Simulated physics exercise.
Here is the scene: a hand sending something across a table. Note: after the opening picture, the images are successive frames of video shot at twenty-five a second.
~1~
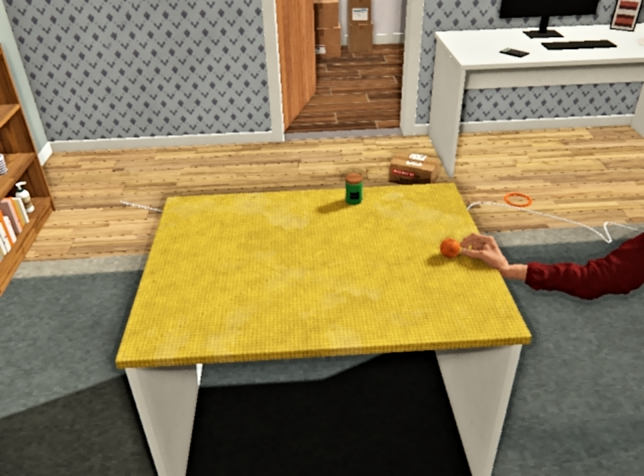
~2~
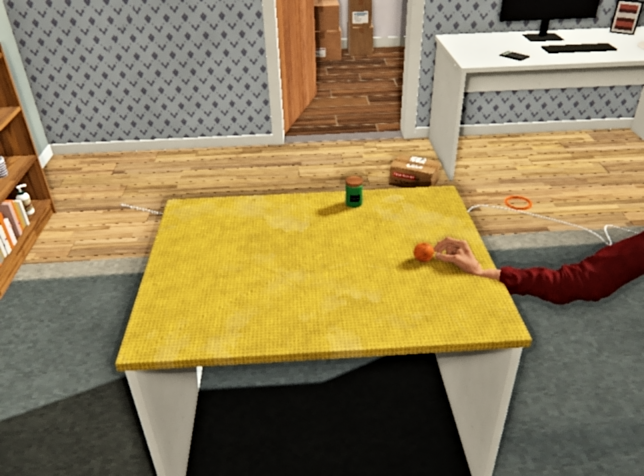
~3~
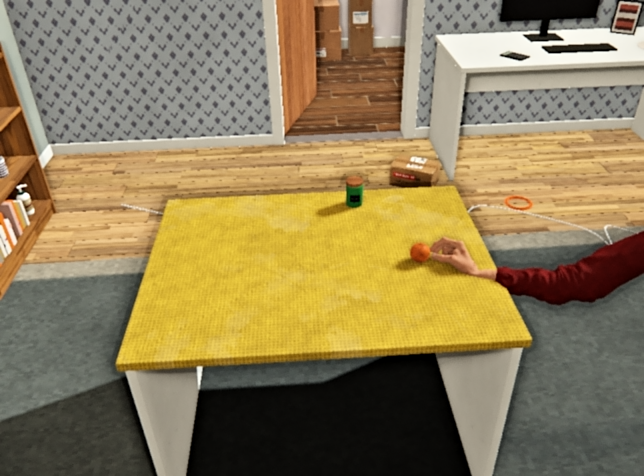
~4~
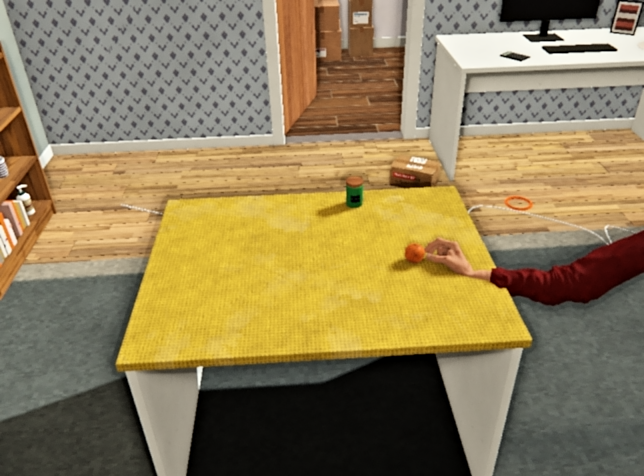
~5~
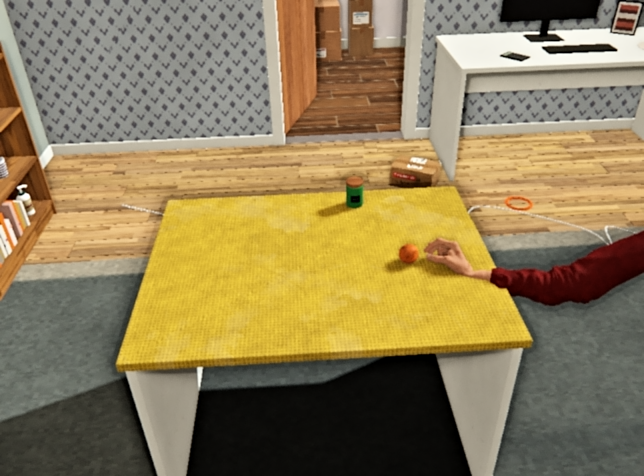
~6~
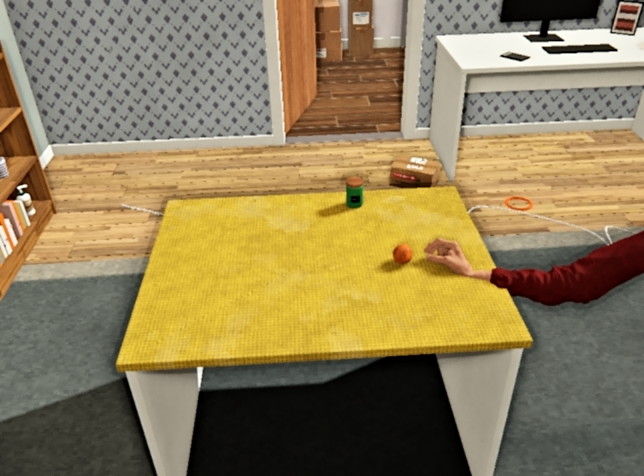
A hand in a red sleeve moving an orange ball left across a yellow table, then releasing it as it rolls slightly farther.
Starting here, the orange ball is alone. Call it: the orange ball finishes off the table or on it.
On it.
Then, 0.10 s later than the last frame, orange ball moved about its own width near (389, 255).
Then, 0.30 s later than the last frame, orange ball moved well along near (366, 256).
Then, 0.40 s later than the last frame, orange ball moved well along near (357, 257).
Then, 0.70 s later than the last frame, orange ball moved well along near (340, 257).
When it is over, moved from the start, orange ball. End places, in pixels of the last picture, orange ball near (336, 258).
